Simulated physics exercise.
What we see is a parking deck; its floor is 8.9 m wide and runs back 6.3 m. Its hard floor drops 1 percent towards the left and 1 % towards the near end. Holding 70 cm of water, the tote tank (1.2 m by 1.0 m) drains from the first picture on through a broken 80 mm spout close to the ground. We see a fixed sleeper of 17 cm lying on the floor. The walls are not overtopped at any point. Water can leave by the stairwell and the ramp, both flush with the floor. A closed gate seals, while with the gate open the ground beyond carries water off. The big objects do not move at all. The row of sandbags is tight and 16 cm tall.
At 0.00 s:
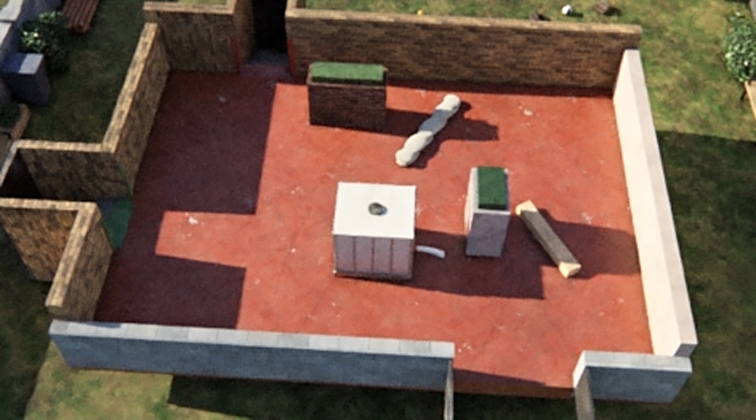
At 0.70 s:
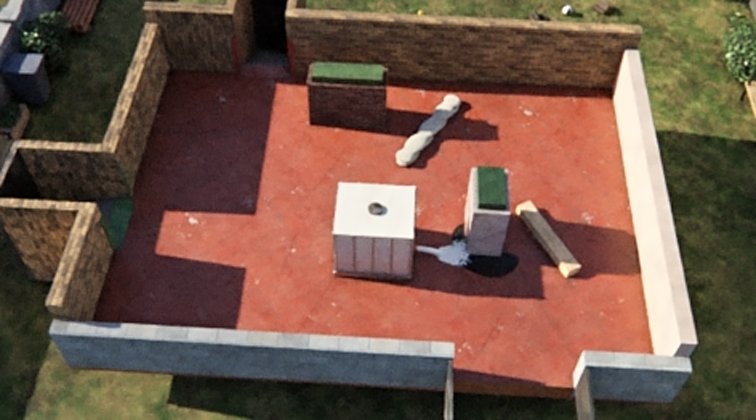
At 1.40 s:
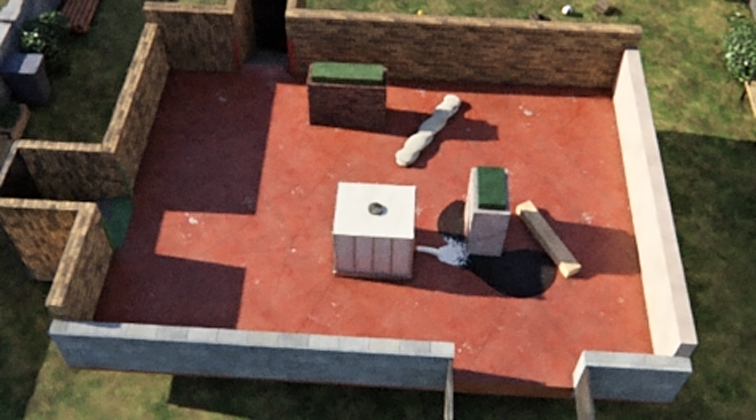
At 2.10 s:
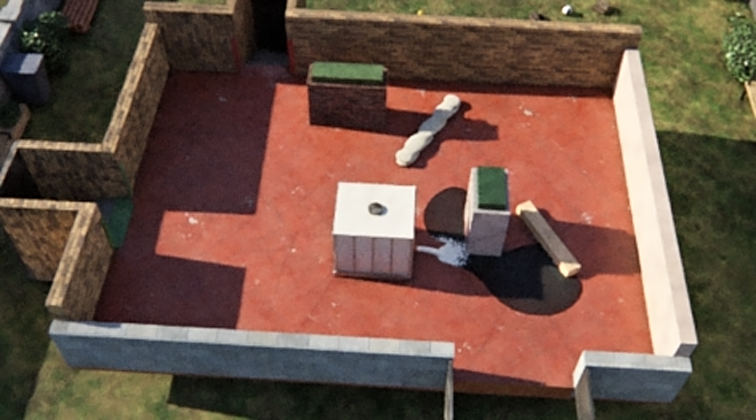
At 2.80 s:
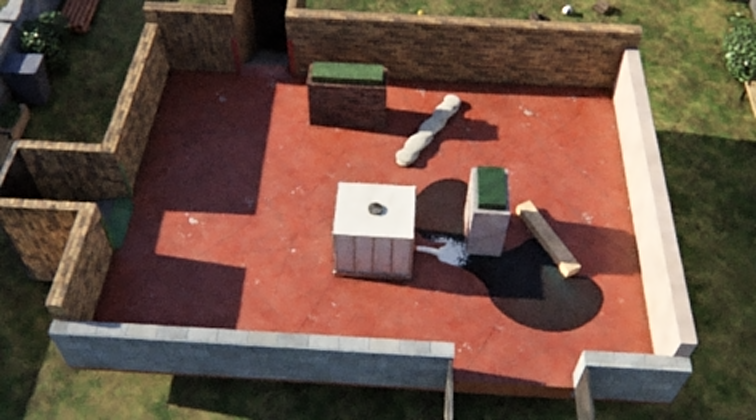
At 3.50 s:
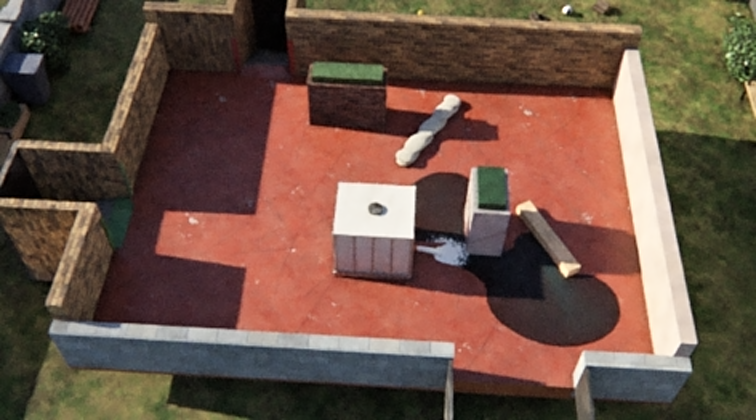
Water spurting from a white tank's spout, spreading dark around a hedge-topped block and past a beam across a red walled floor.
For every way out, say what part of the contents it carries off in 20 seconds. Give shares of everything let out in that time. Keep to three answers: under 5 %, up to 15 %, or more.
I would say the gateway takes more than 15 %; the stairwell (marked red) takes less than 5 %; the down ramp (marked green) takes less than 5 %.
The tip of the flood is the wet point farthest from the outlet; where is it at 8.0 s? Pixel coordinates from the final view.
Around pixel (651, 377).
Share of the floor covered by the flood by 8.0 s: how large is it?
Near 15 per cent of the floor.
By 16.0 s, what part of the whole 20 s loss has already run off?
65 %.
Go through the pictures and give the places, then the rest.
In the first picture, the jet has just started at (428, 250); the ground is still dry.
In the second picture, from the spout at (428, 250) the water has spread over 0.5 m2; its tip is at (516, 261), and it is 1.4 cm deep on average.
In the third picture, from the spout at (428, 250) the water has spread over 1.4 m2; its tip is at (553, 277), and it is 1.0 cm deep on average.
In the fourth picture, from the spout at (428, 250) the water has spread over 2.3 m2; its tip is at (579, 291), and it is 0.9 cm deep on average.
In the fifth picture, the jet leaves at (428, 250); the sheet reaches (599, 304), 3.2 m away, and wets 3.1 m2.
In the sixth picture, the jet leaves at (428, 250); the sheet reaches (616, 321), 3.5 m away, and wets 4.0 m2.
After 5.0 s water covers 10 % of the floor and is deepest (8 cm) near (463, 252); gone so far, the gateway 0 %, the stairwell (marked red) 0 %, the down ramp (marked green) 0 %.
After 8.0 s water covers 15 % of the floor and is deepest (8 cm) near (463, 252); gone so far, the gateway 2 %, the stairwell (marked red) 0 %, the down ramp (marked green) 0 %.
After 12.0 s water covers 20 % of the floor and is deepest (7 cm) near (463, 252); gone so far, the gateway 8 %, the stairwell (marked red) 0 %, the down ramp (marked green) 0 %.
After 16.0 s water covers 25 % of the floor and is deepest (7 cm) near (463, 252); gone so far, the gateway 17 %, the stairwell (marked red) 0 %, the down ramp (marked green) 0 %.
After 20.0 s water covers 25 % of the floor and is deepest (6 cm) near (463, 252); gone so far, the gateway 27 %, the stairwell (marked red) 0 %, the down ramp (marked green) 0 %.
